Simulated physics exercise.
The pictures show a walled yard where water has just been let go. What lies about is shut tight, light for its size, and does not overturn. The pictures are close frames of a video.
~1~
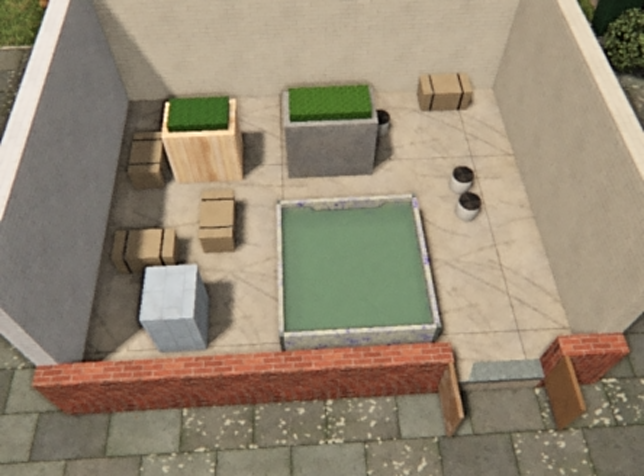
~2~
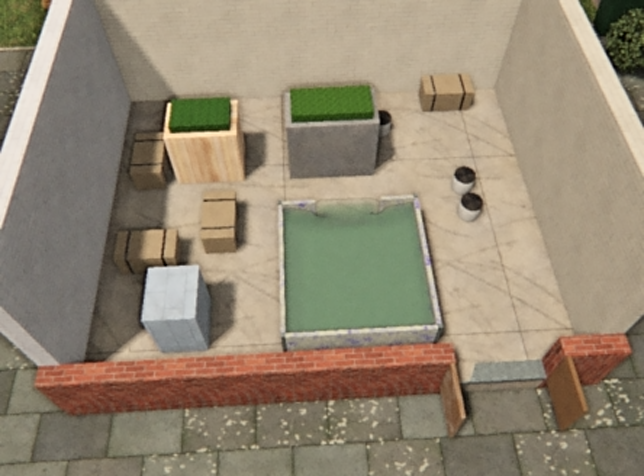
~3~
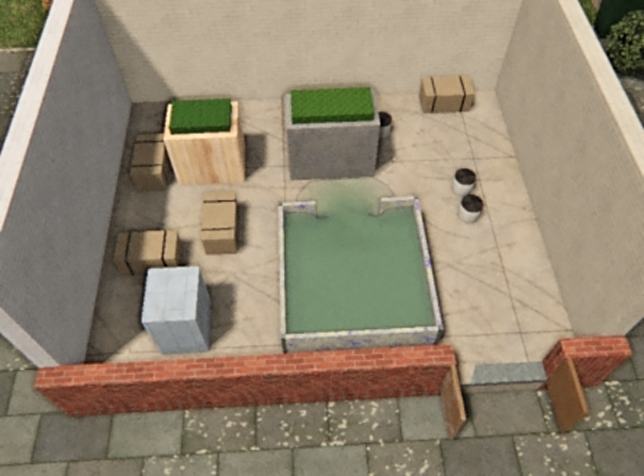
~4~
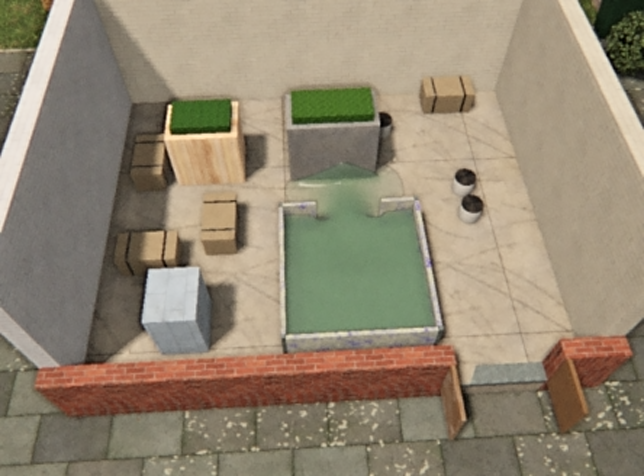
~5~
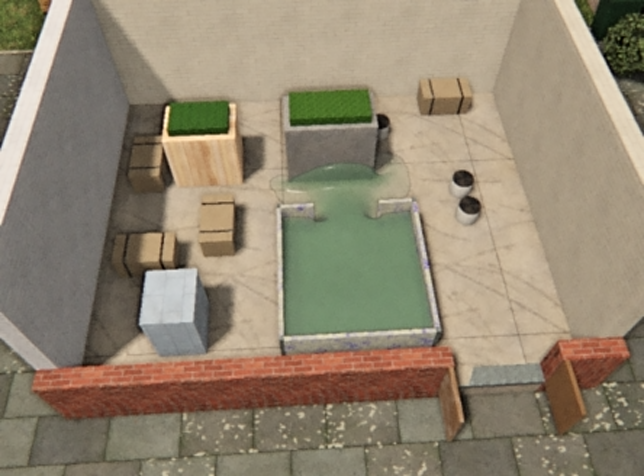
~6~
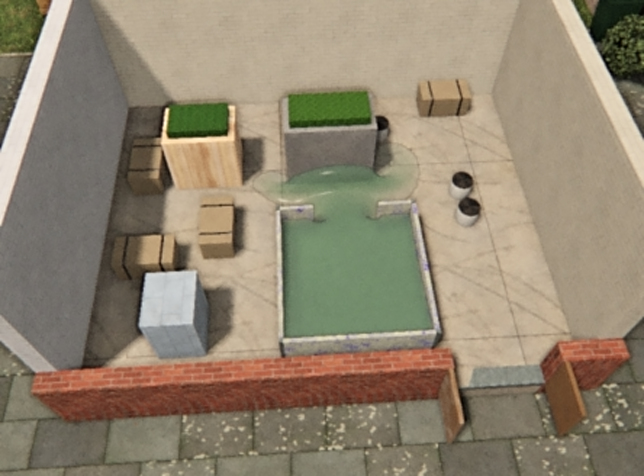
In a walled yard, a gap opened in the far side of a low tank of green water, and the water poured out and spread across the floor toward a gray planter, while nothing else moved.
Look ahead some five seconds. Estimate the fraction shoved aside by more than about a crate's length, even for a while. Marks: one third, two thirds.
It is two thirds or above.
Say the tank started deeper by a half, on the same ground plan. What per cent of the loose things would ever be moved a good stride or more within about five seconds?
About 90 per cent.
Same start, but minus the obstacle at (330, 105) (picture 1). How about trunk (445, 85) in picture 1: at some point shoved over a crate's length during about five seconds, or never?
My call: Shifted that much.
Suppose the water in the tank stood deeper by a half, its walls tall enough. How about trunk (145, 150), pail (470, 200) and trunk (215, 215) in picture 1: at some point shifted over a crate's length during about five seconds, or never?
One after the other: Less than that, swept aside, yes.
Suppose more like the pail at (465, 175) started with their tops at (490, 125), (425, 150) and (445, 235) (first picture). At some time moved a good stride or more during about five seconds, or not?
In turn: Swept aside, swept aside, no.
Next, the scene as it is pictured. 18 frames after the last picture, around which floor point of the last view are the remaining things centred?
Roughly at (332, 225).
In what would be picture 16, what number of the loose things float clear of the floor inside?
I count 2.
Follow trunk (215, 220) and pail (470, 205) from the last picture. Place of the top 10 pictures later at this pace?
Around (181, 234) and (518, 234).
A moment on, 0 of 7 are well off their spots; 0 afloat.
Next, 3 of 7 are well off their spots; 2 afloat.
Later, 4 of 7 are well off their spots; 4 afloat.
In the end, 5 of 7 are well off their spots, and 5 have been at some point; 4 afloat.
